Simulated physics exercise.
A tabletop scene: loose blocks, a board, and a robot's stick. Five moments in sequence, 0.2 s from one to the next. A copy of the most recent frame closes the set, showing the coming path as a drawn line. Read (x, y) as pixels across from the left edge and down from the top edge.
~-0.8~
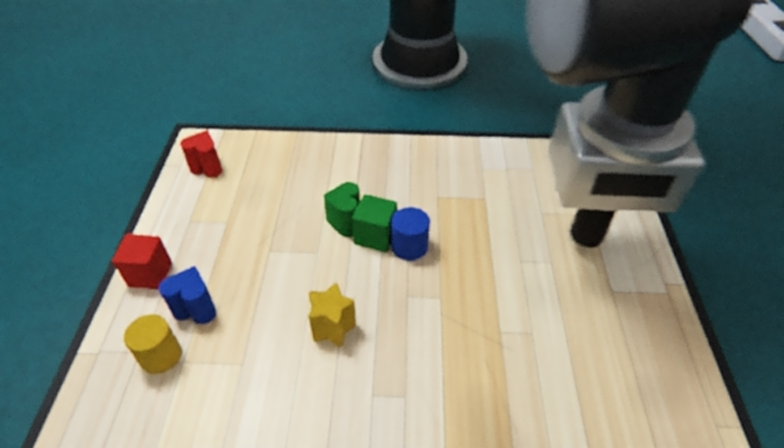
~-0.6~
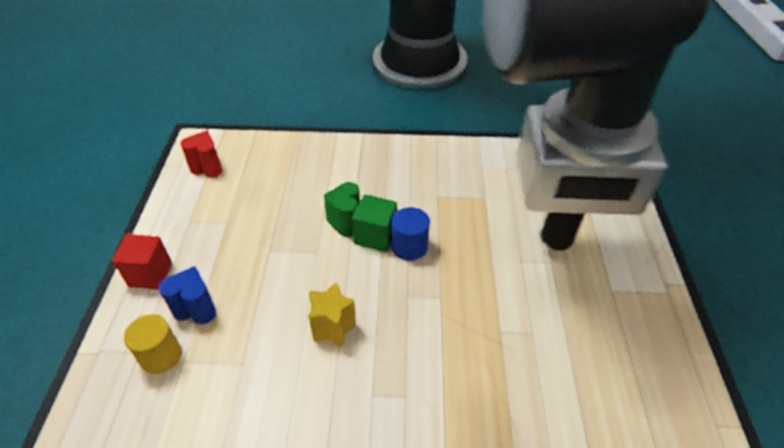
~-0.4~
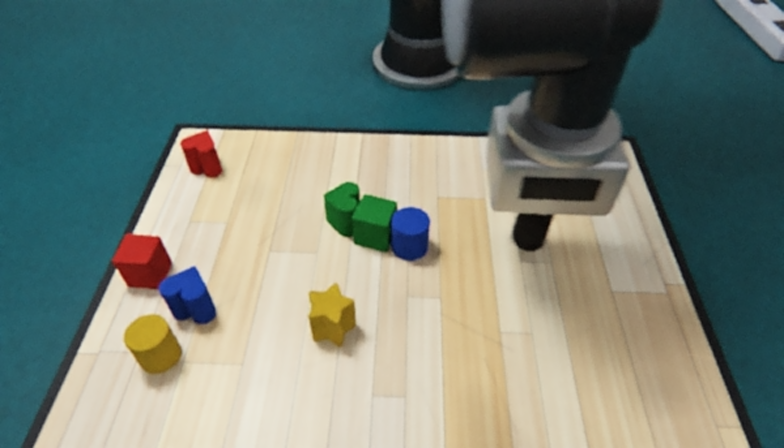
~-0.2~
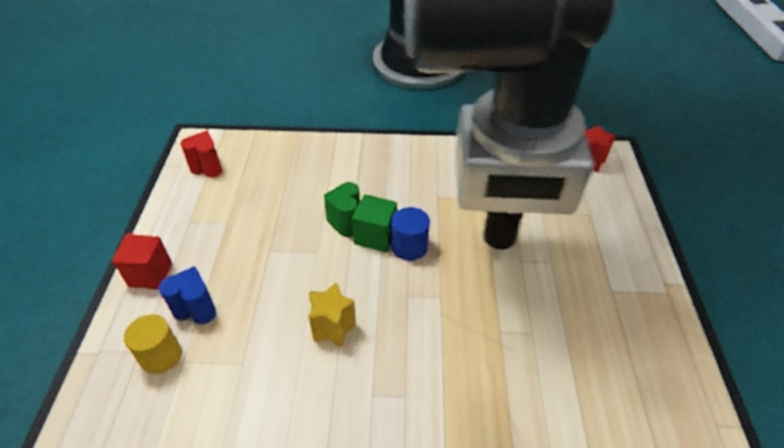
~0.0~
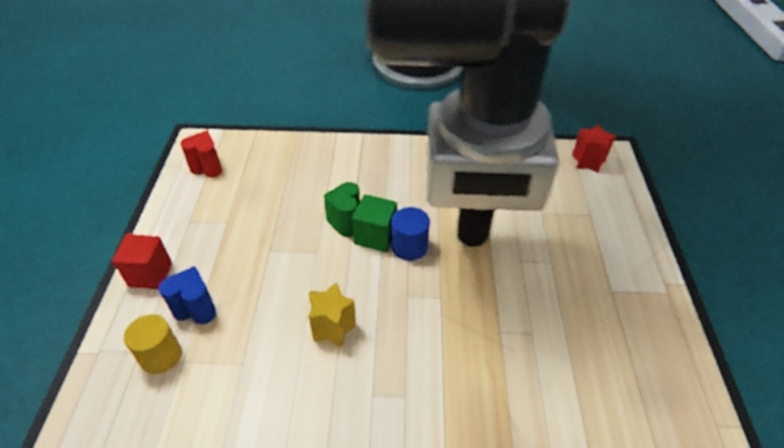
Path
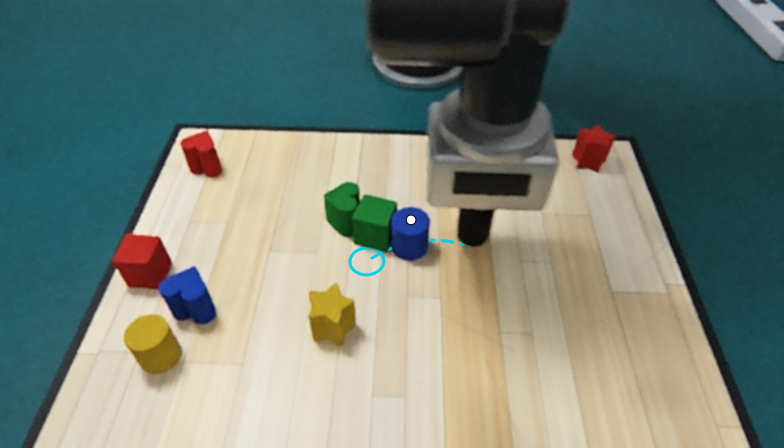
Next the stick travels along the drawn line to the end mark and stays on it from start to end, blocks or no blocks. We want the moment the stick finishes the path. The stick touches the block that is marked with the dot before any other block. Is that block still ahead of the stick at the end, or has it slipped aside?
The block that is marked with the dot won't leave the front of the stick.
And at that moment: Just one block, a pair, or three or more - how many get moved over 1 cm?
There will be three or more blocks displaced.
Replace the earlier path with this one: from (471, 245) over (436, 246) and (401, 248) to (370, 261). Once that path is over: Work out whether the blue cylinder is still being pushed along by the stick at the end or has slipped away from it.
At that point it is up front.
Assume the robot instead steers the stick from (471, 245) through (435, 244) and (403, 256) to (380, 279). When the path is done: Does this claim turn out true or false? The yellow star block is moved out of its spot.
My answer: False.
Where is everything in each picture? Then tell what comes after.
The first picture shows stick's lower end at (586, 236); yellow star block at (329, 302); green heart block at (344, 195); green four-sided block at (375, 209); blue cylinder at (411, 220).
The second picture shows stick at (556, 239); blocks still.
The third picture shows stick at (527, 240); blocks still.
The fourth picture shows stick at (499, 238); blocks still.
The fifth picture shows stick at (473, 236); yellow star block at (329, 302); green heart block at (344, 195); green four-sided block at (375, 209); blue cylinder at (411, 220).
Drawn move, from (471, 245) through (434, 240) and (399, 245) to (367, 261); the dot is on the blue cylinder.
The first path, step by step. One third of the way, stick at (435, 230); green heart block at (339, 193); green four-sided block at (366, 210), turned 10° clockwise; blue cylinder at (401, 222).
Two thirds of the way, stick at (398, 236); green heart block at (328, 189), turned 50° clockwise; green four-sided block at (335, 214), turned 35° clockwise; blue cylinder at (365, 233).
At the end, stick at (366, 251); yellow star block still; green heart block at (328, 189), turned 55° clockwise; green four-sided block at (334, 214), turned 40° clockwise; blue cylinder at (331, 249).
